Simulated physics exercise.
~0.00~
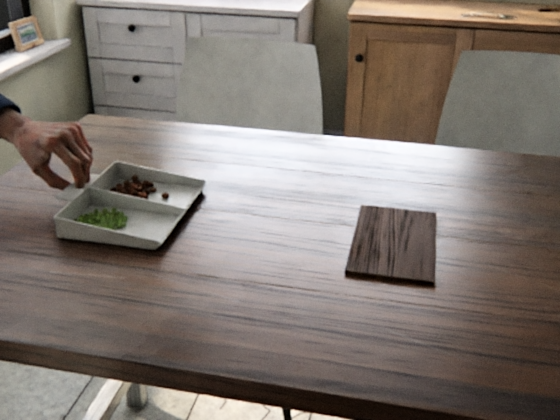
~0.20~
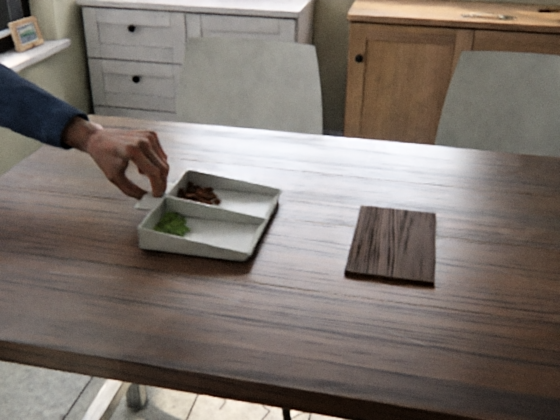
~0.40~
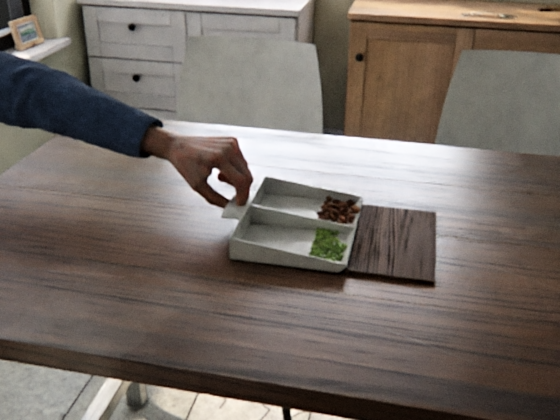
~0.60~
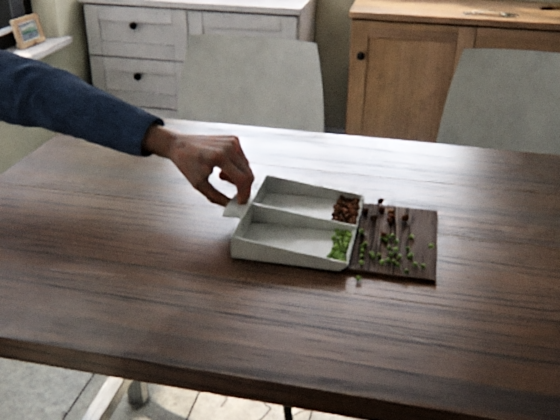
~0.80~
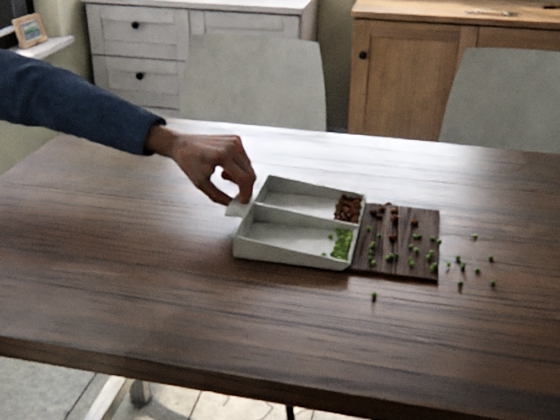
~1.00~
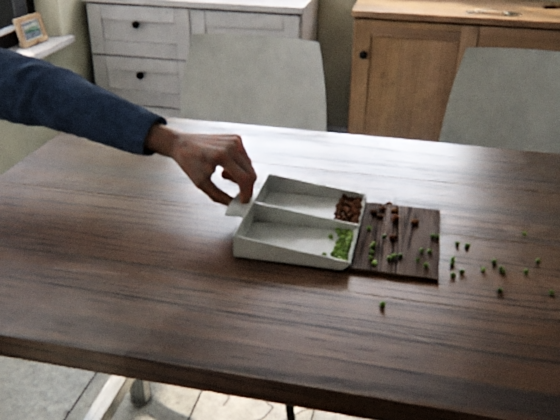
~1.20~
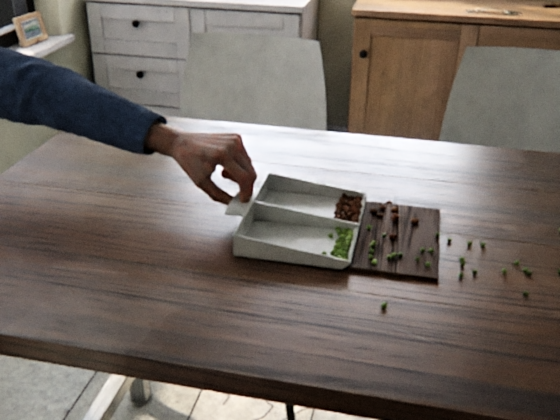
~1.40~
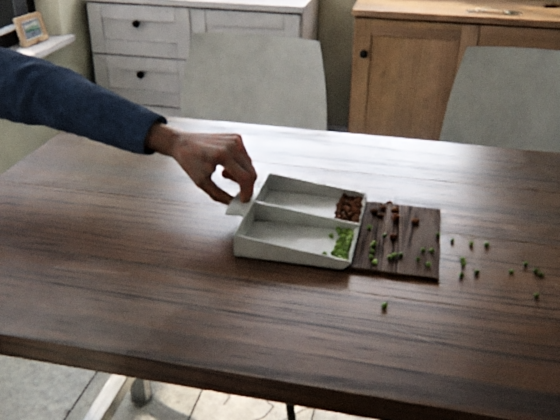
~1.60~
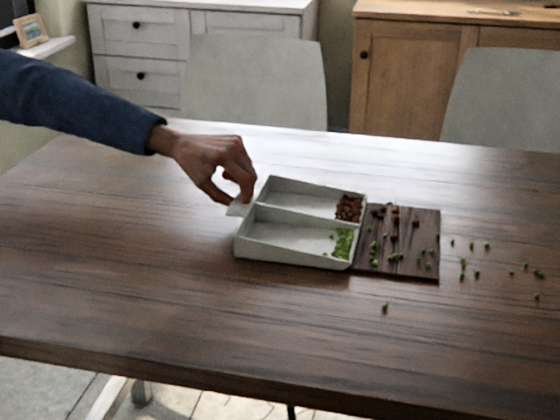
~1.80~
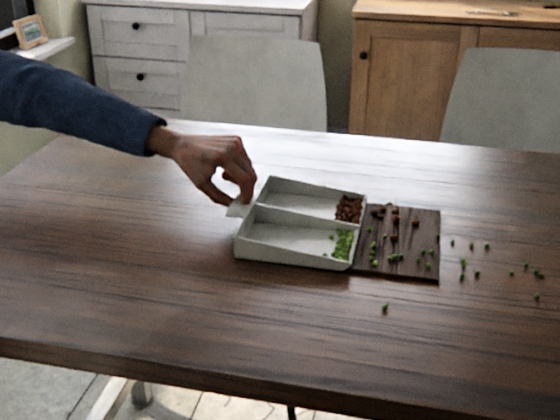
Two-part tray pushed right by a hand, stopping at a flat dark board, some green and brown bits spilling onto board and table.
